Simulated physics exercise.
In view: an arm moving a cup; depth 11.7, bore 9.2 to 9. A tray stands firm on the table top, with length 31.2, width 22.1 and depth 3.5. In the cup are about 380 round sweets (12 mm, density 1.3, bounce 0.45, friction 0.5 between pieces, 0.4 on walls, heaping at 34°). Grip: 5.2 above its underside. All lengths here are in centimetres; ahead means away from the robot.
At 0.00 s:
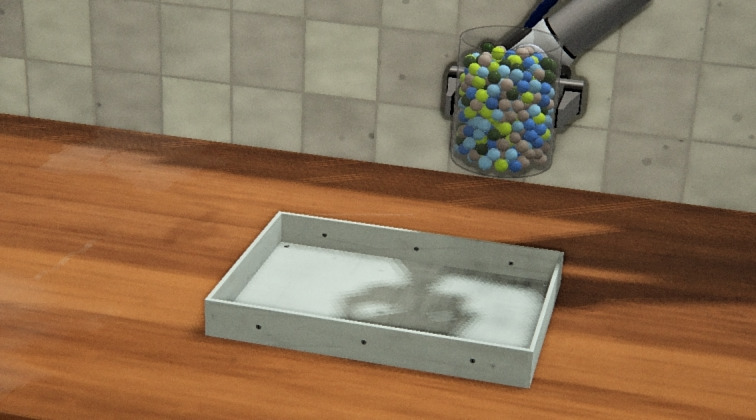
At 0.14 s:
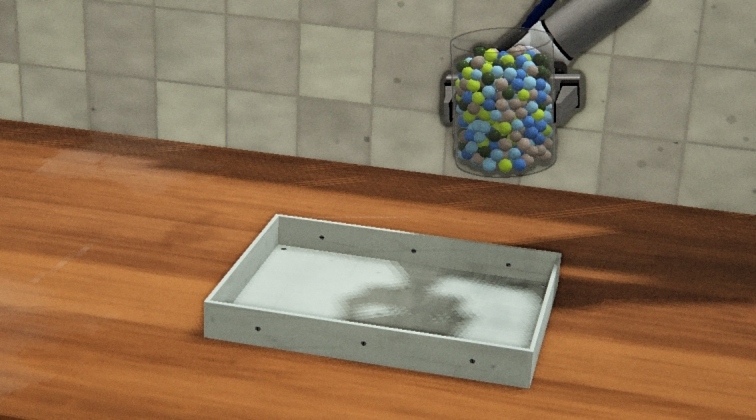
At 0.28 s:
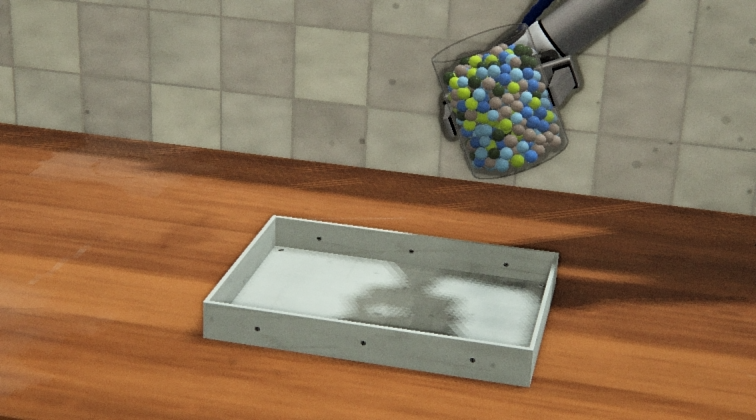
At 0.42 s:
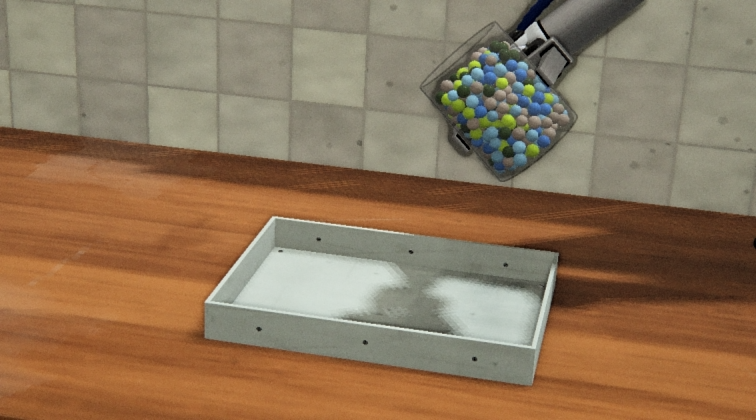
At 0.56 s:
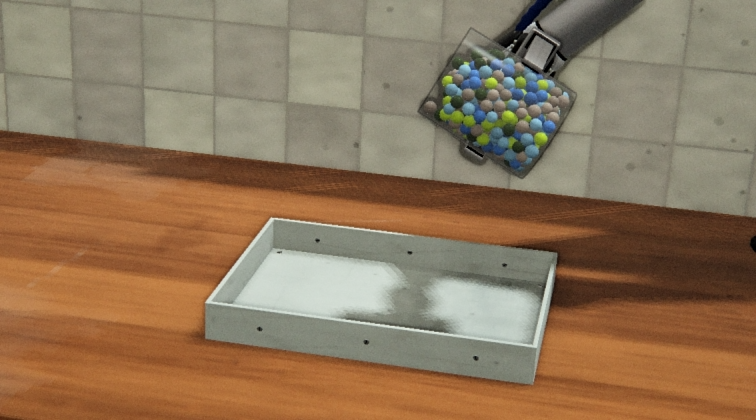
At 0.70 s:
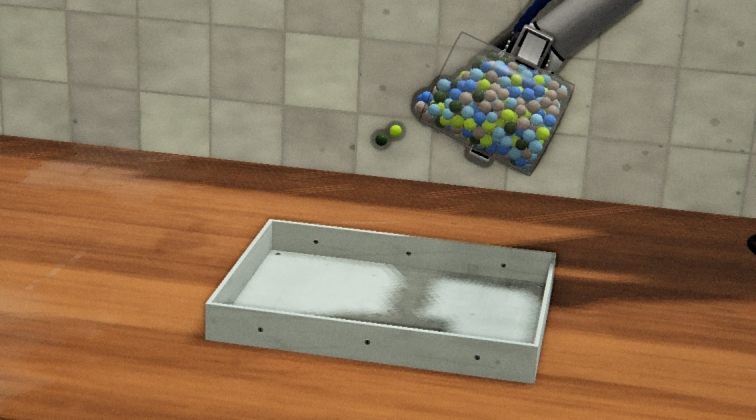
On a wooden counter against a tiled wall, a robot arm held a clear cup of colourful little balls above a pale tray, then tilted it steadily leftward until two balls came out.
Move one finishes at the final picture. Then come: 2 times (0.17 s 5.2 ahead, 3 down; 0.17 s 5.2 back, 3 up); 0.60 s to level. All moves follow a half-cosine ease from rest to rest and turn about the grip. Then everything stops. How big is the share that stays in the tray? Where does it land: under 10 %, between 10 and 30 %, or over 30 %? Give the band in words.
It falls in the band between 10 and 30 %.
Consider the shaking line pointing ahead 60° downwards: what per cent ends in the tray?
I'd say close to 5 per cent.
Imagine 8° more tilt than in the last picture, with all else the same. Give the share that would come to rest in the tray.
I'd put it close to 30 per cent.
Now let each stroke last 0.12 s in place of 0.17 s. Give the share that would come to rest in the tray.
That change gives some 30 percent.
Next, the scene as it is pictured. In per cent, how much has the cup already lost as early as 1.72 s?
I'd put it at some 15 percent up to then.
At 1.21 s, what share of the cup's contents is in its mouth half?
I'd say close to 40 per cent.
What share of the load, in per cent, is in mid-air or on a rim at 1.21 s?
About 1 %.
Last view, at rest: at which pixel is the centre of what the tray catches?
At about (331, 298).
By 1.21 s, tilted 69° forward, highest piece 23 above the table; 340 in the cup, 39 in the tray, 3 in flight or on a rim.
By 1.72 s, tilted 27° forward, highest piece 28 above the table; 316 in the cup, 65 in the tray, 1 on the table or floor.
By 2.18 s, level, highest piece 29 above the table; 316 in the cup, 65 in the tray, 1 on the table or floor.
By 3.23 s, level, highest piece 29 above the table; 316 in the cup, 65 in the tray, 1 on the table or floor.
Final count, 316 in the cup, 65 in the tray, 1 on the table or floor. That is 17 % in the tray.
